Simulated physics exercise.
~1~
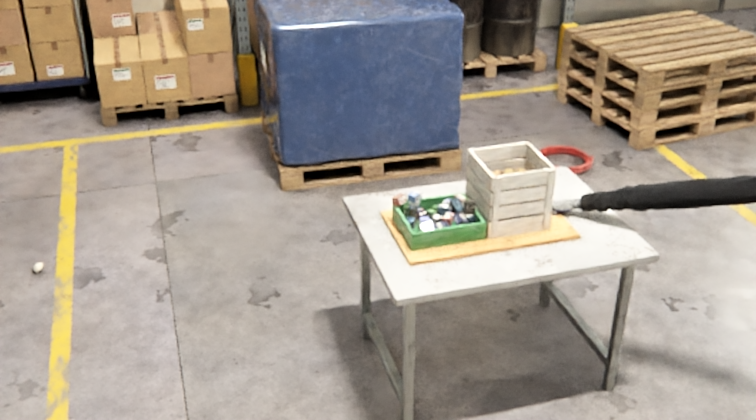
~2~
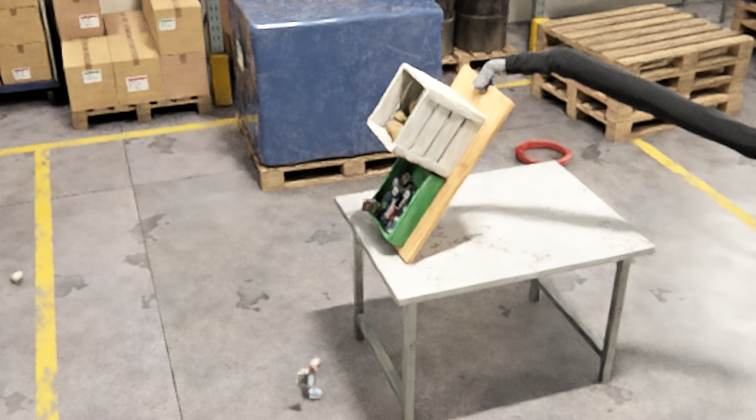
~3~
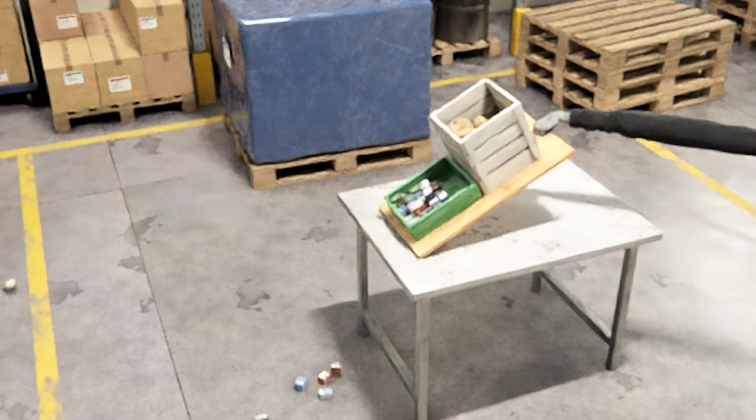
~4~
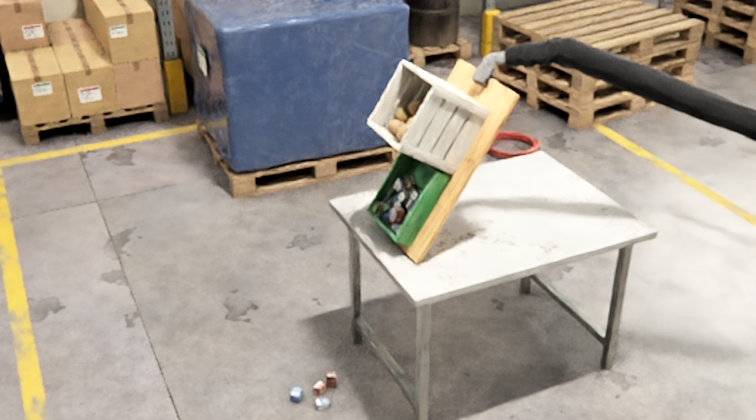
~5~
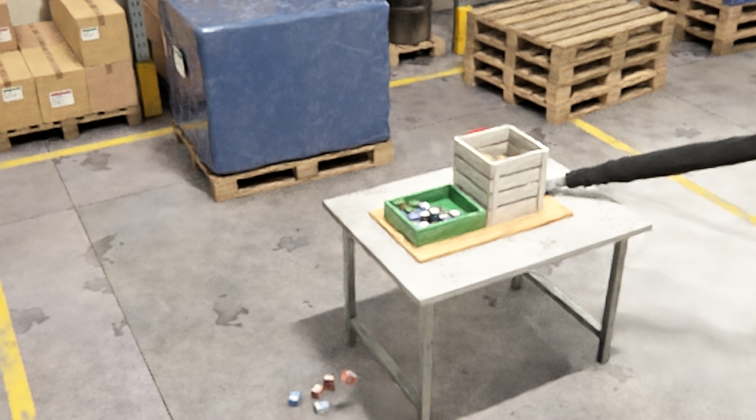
A dark mechanical arm tipped a board holding a green tote and a white tote steeply to the left on a table, eased it partway down, raised it again and laid it flat, leaving a few small cartons from the green tote on the floor.
